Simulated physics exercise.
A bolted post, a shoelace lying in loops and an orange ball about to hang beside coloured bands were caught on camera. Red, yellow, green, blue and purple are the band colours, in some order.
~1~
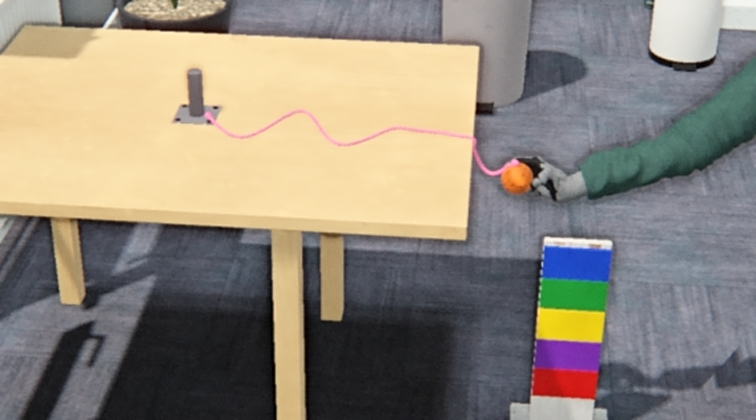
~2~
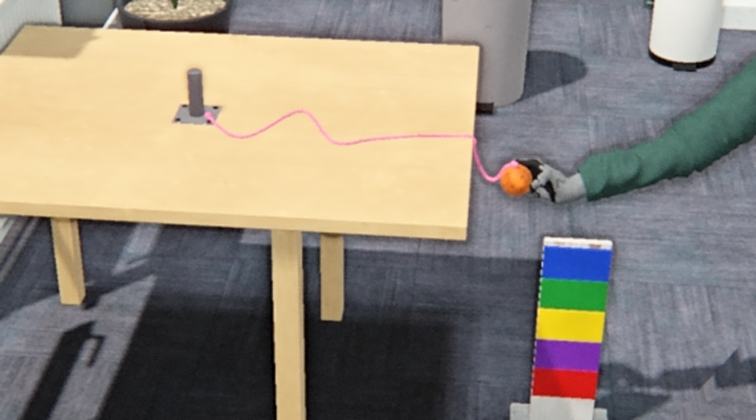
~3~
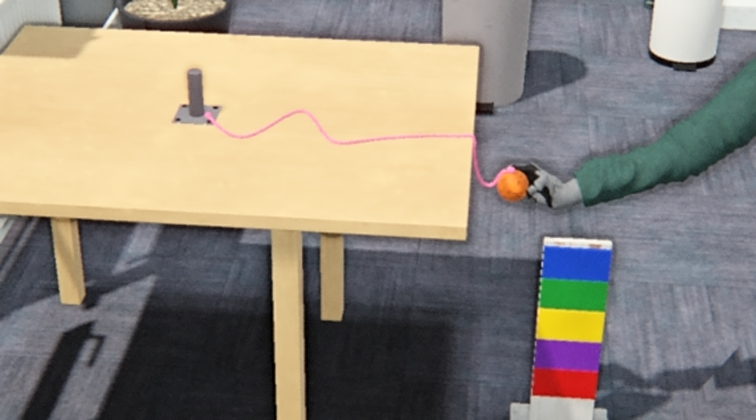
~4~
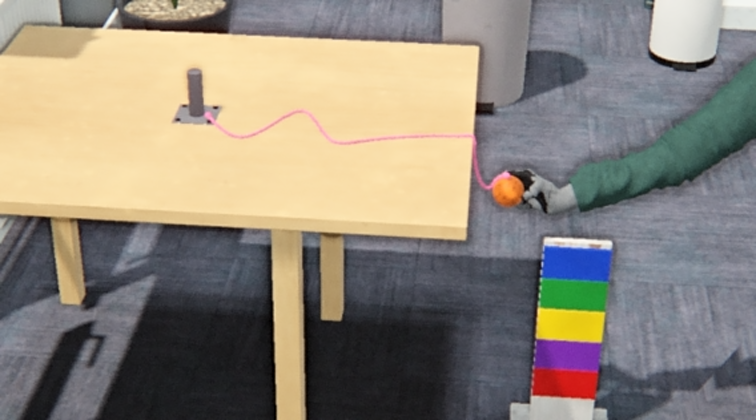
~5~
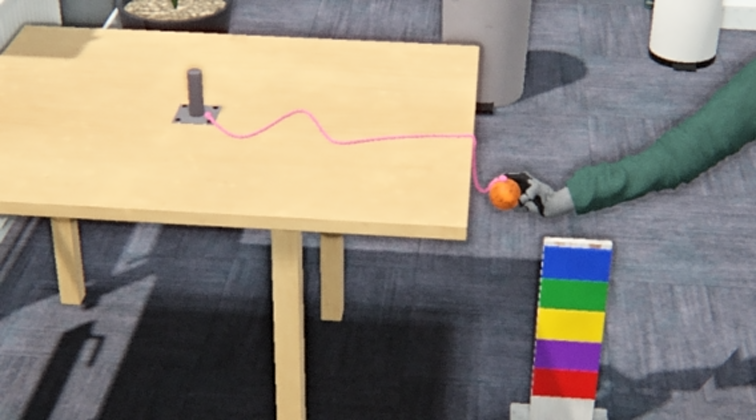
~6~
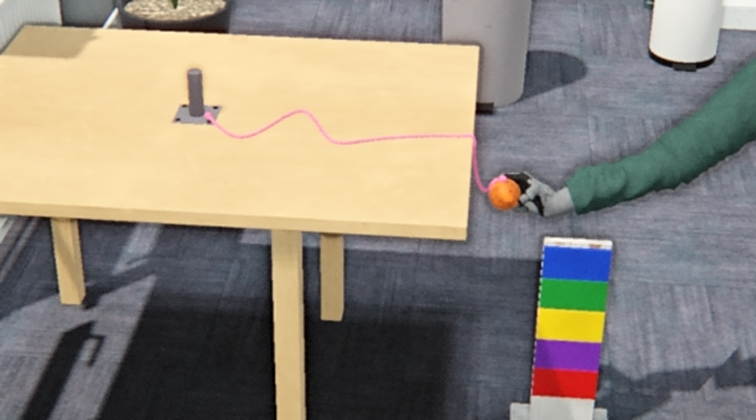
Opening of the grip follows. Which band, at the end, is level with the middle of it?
The middle is level with yellow.
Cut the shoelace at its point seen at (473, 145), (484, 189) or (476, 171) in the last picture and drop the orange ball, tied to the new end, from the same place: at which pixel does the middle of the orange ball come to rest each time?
The three cuts give roughly (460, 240), (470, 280) and (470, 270) respectively.
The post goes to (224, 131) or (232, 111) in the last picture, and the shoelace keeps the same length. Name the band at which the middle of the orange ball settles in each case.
First case: Purple. Second case: Purple.
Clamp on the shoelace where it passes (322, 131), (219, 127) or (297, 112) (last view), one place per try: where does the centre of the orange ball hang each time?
Estimated pixels in sequence: (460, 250), (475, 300) and (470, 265).
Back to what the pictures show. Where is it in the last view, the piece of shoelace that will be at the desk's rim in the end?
Around (379, 139).
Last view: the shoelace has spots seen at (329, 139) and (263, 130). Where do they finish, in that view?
I'd say about (420, 133) for one and about (294, 122) for the other.
Soon after, ball near (455, 285); level with green.
Then, ball near (478, 306); level with yellow.
At rest, ball near (470, 309); level with yellow. Its middle rests at the yellow band.
